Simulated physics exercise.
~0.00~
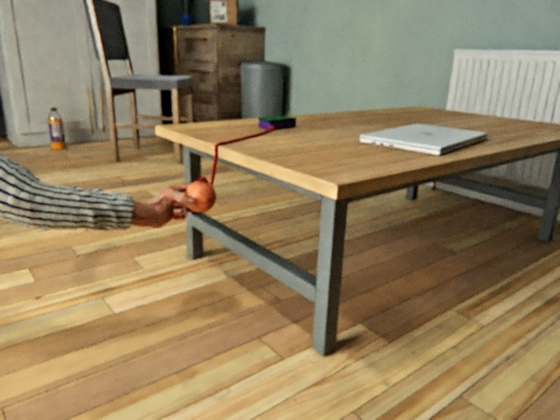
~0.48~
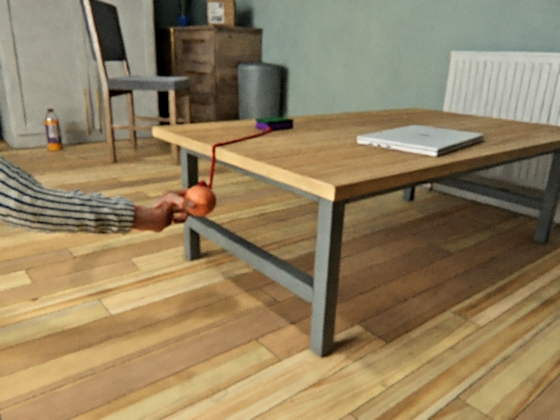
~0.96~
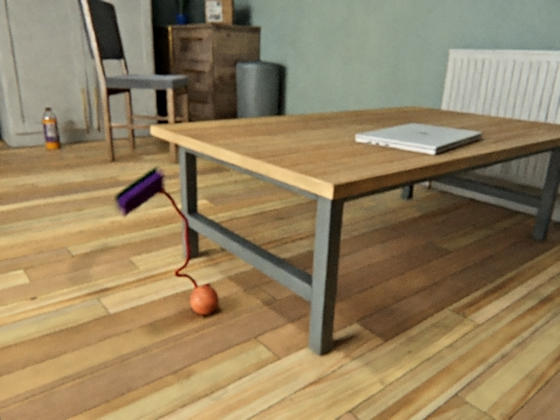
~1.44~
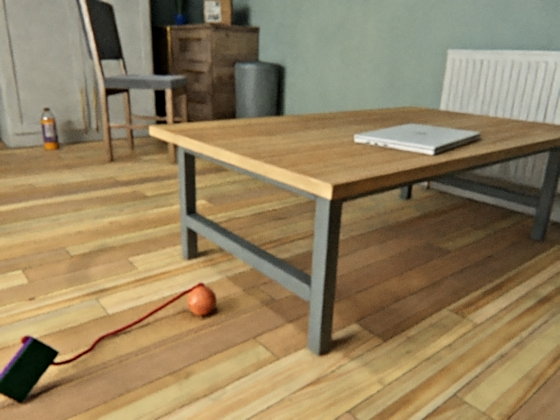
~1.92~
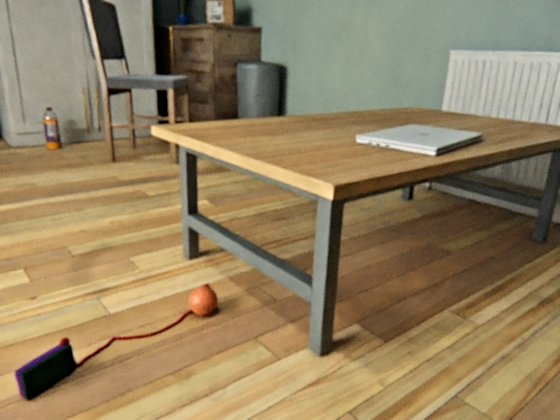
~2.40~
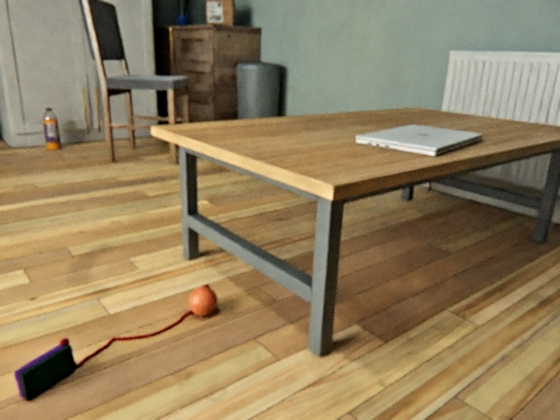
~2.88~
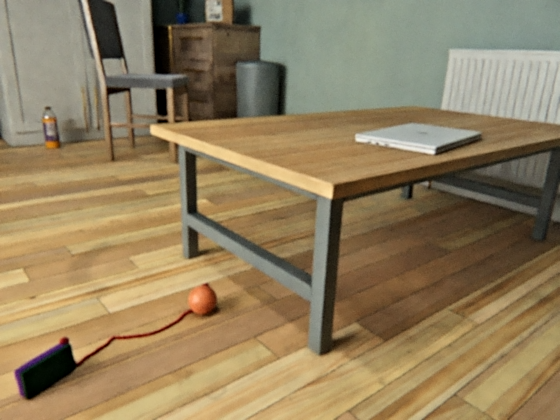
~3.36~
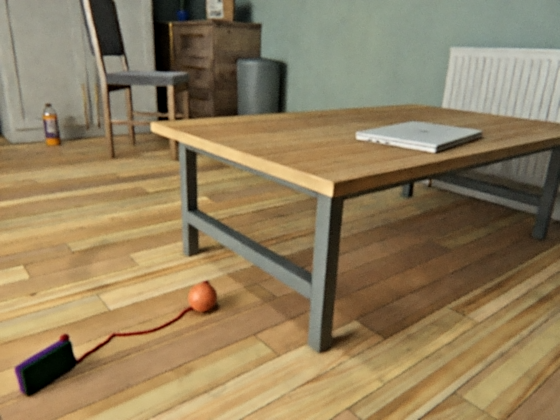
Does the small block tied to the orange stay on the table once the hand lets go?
No, the cord pulls the block over the edge, and it ends up on the floor to the left of the orange.
